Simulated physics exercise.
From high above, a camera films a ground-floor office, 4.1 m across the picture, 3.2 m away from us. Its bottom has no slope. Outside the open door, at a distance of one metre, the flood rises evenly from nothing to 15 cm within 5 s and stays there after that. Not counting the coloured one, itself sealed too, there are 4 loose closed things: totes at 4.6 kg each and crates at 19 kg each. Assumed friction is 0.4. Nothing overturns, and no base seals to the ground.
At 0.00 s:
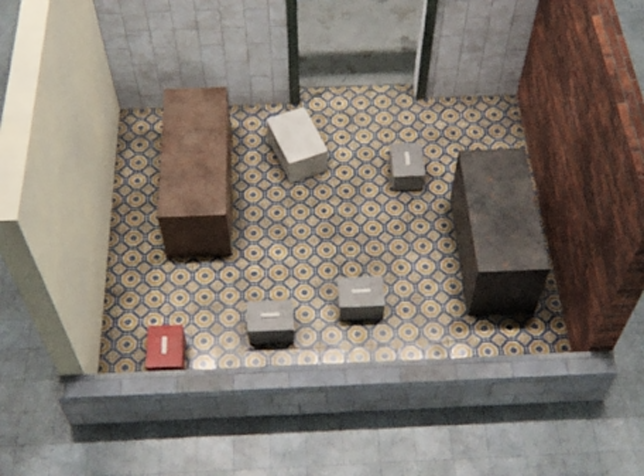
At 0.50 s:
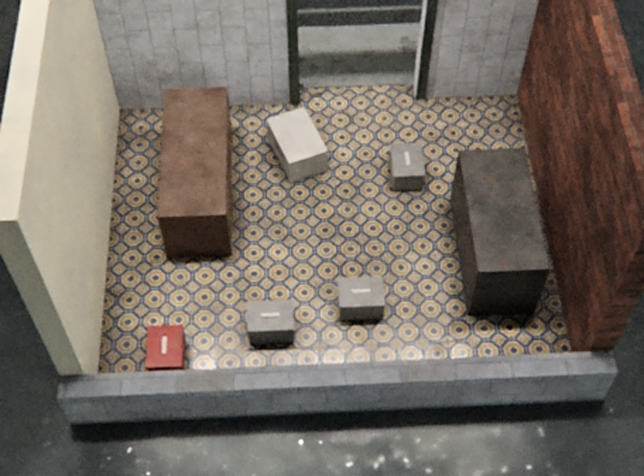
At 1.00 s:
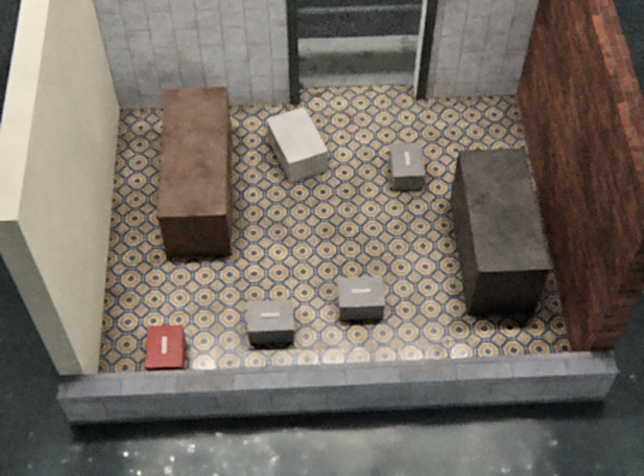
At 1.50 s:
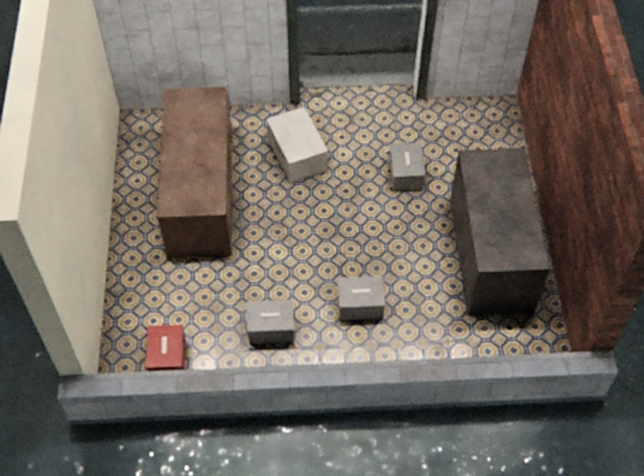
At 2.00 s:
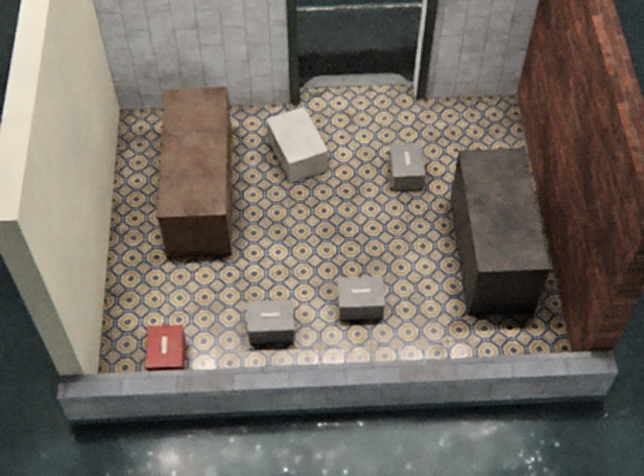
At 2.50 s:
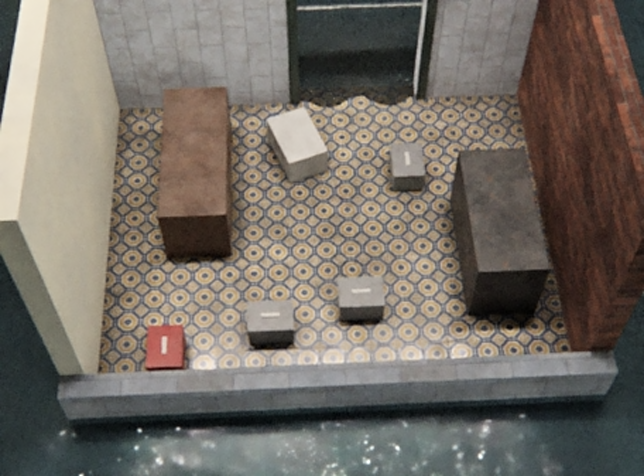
Dark, glinting water spread over the pale ground outside a patterned-tile office and rose a little beyond the open doorway, while the red tote, the grey boxes and the larger blocks inside stayed still.
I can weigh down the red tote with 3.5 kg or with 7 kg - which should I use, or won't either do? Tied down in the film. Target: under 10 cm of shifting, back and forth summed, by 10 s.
Go with neither; both fall short.
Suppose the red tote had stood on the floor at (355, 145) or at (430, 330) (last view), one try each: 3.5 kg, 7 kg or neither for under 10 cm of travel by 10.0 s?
Try by try, no option works; no option works.
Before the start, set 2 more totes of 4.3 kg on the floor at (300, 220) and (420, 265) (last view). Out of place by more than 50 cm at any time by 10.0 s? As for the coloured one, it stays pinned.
Below, beyond.
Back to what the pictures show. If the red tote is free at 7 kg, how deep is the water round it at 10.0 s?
5 cm, roughly.
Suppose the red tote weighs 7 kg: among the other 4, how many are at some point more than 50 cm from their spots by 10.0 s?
The answer here is 3.
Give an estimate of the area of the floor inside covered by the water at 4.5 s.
Wet area: Approx. 2.5 m2.
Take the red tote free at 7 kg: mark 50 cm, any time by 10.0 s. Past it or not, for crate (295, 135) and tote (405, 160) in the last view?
Respectively: Threshold not reached and threshold exceeded.
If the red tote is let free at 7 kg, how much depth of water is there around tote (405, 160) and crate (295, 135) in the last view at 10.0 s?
Close to 10 and 4 centimetres.
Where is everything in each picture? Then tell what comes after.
The first picture shows the red tote at (165, 346), on the bottom; water covers 0.0 m2; 0 of 5 have shifted.
The second picture shows the red tote at (165, 346), on the bottom; 0.0 m2 under water; 0 of 5 have shifted.
The third picture shows the red tote at (165, 346) rests on the ground; water covers 0.0 m2; 0 of 5 have shifted.
The fourth picture shows the red tote at (165, 346) rests on the ground; 0.0 m2 under water; 0 of 5 have shifted.
The fifth picture shows the red tote at (165, 346) rests on the ground; 0.0 m2 under water; 0 of 5 have shifted.
The sixth picture shows the red tote at (165, 346) rests on the ground; water covers 0.0 m2; 0 of 5 have shifted.
After 3.5 s the red tote would be 0 cm from its start with 3.5 kg and 0 cm from its start with 7 kg; 0 cm of water round it then.
After 4.5 s the red tote would be 0 cm from its start with 3.5 kg and 0 cm from its start with 7 kg; 0 cm of water round it then.
After 7.0 s the red tote would be 0 cm from its start with 3.5 kg and 0 cm from its start with 7 kg; 0 cm of water round it then.
After 10.0 s the red tote would be 55 cm from its start with 3.5 kg and 30 cm from its start with 7 kg; 5 cm of water round it then.
